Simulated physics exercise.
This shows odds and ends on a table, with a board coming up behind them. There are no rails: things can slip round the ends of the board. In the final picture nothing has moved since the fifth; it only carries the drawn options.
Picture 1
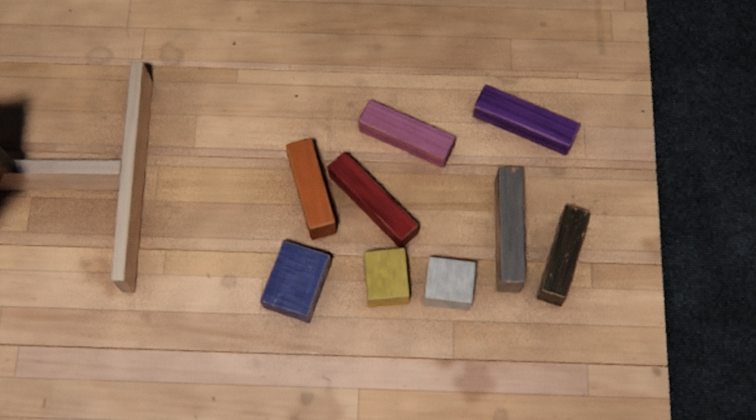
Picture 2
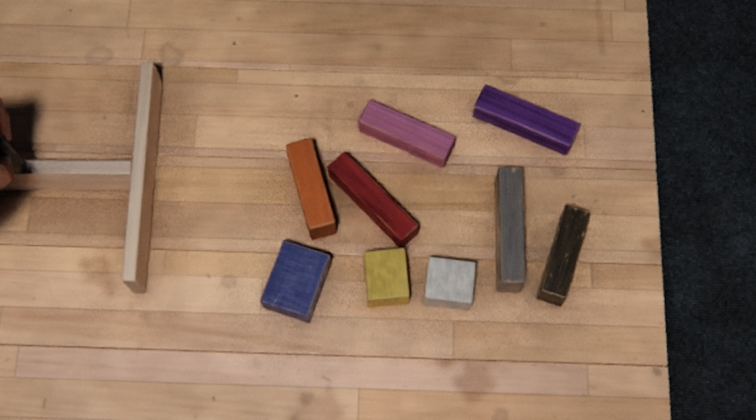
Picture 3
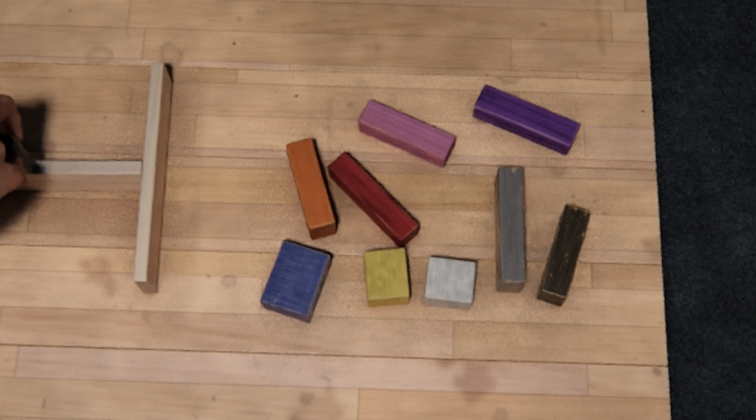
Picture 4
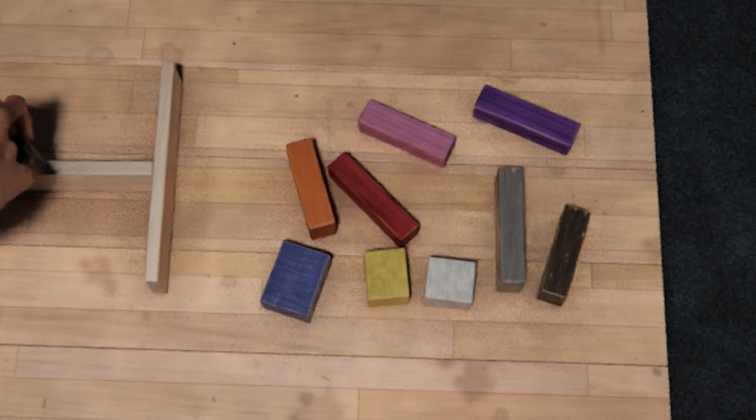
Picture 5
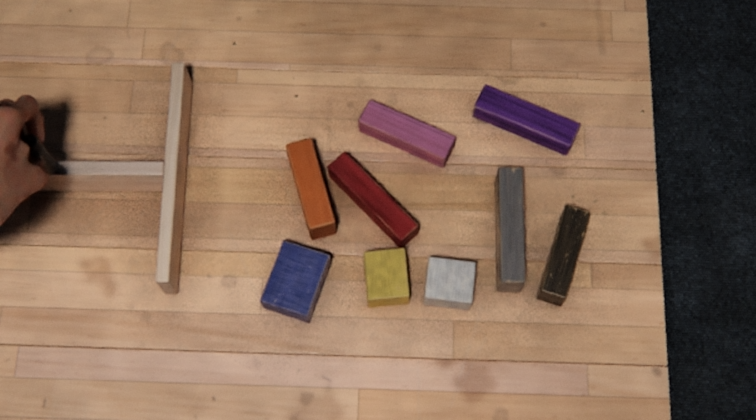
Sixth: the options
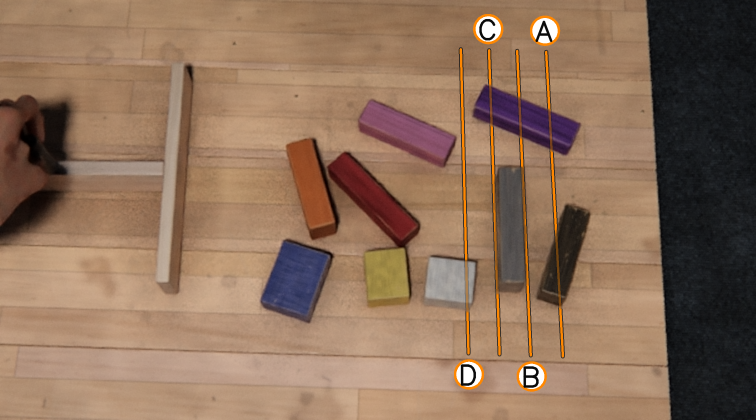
A wooden board on a handle, held by a hand at the left, slides slowly a short way right across a tabletop toward scattered coloured blocks and sticks, which stay still, with a gap remaining between them.
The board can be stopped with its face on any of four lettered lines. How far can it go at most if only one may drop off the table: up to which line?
As far as mark B.
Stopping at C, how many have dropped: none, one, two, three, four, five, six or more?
By then, none.
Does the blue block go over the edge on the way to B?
By then, no.
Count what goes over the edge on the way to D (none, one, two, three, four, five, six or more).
In all, none.
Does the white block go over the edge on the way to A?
Yes.
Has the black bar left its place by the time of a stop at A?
By then, yes.
On the marked copy, A at (554, 197); B at (524, 196); C at (494, 195); D at (464, 194).
With B. Early on, board (298, 172); blue block (330, 283); orange stick (319, 189).
Further on, board (424, 176); black bar (604, 246); white block (548, 287).
At the end, board (523, 179); black bar (646, 226); white block (649, 303); none fallen.
As for the rest, A drops two; C is within the limit but short; D is within the limit but short.
